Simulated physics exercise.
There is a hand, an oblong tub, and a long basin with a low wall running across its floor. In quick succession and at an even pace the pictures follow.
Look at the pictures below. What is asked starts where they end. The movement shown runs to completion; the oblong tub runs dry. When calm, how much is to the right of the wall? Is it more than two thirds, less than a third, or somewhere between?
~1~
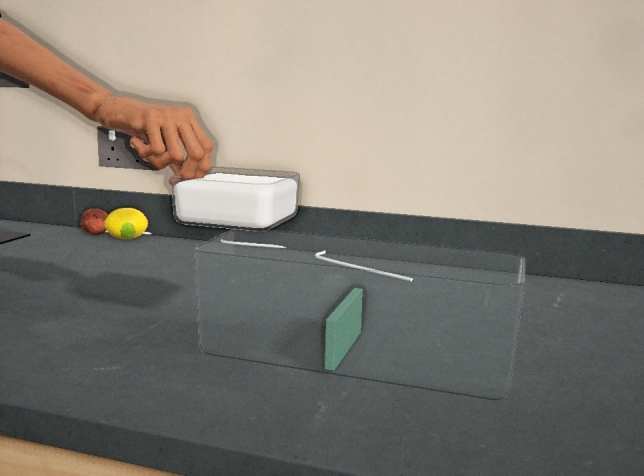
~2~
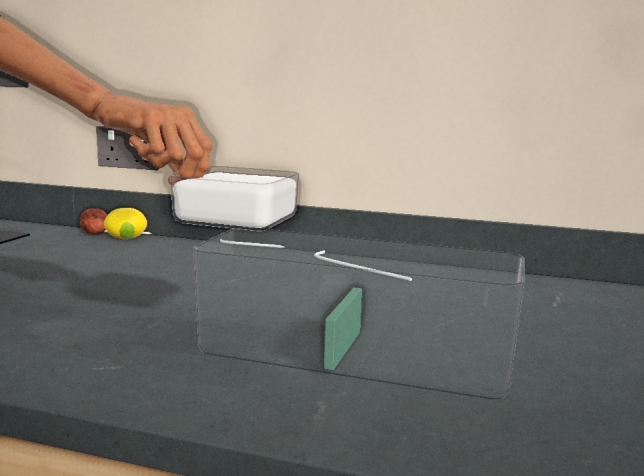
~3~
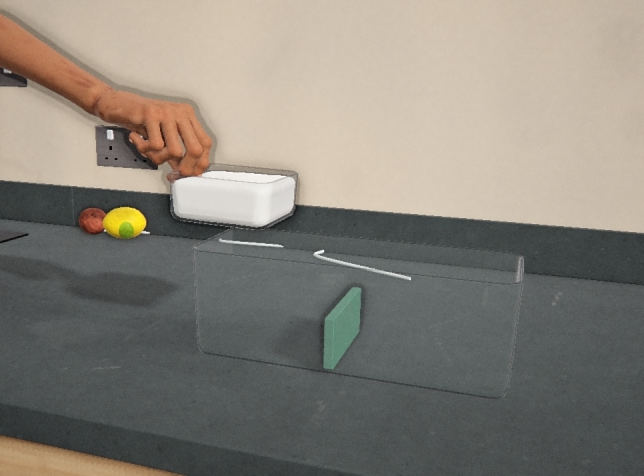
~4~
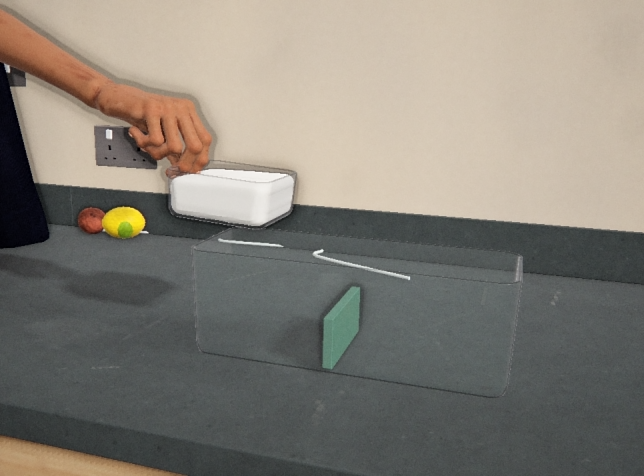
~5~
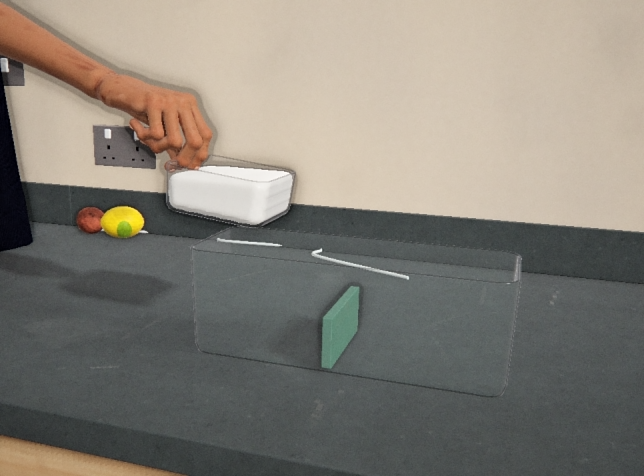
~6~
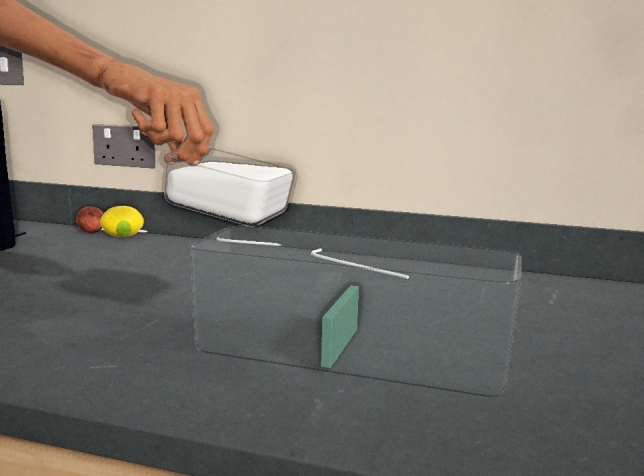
The right side is left with enough for a third but not past two thirds.
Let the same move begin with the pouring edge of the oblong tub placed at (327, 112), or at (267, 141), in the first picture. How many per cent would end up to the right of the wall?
The first gives 90 %, the second 35 %.
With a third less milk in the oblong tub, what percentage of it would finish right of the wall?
That works out to some 30 %.
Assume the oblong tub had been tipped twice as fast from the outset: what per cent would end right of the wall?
Roughly 75 percent.
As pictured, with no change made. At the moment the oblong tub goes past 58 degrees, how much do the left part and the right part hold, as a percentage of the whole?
Near 20 in a hundred left, near 5 in a hundred right.
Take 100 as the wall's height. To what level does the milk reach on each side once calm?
About 20 on the left and about 20 on the right.
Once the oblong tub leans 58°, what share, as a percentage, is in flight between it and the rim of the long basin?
I'd say some 35 per cent.
A moment on, the oblong tub is tipped part way and 42 per cent is still to pour, 19 is left of the wall and 6 right of it.
Next, the oblong tub is tipped on its side and 8 per cent is still to pour, 28 is left of the wall and 56 right of it.
Then the oblong tub is tipped right over and 0 per cent is still to pour, 41 is left of the wall and 56 right of it.
Later the oblong tub is tipped right over and 0 per cent is still to pour, 42 is left of the wall and 56 right of it.
In the end 42 per cent lies left of the wall, 56 right of it and 2 outside.
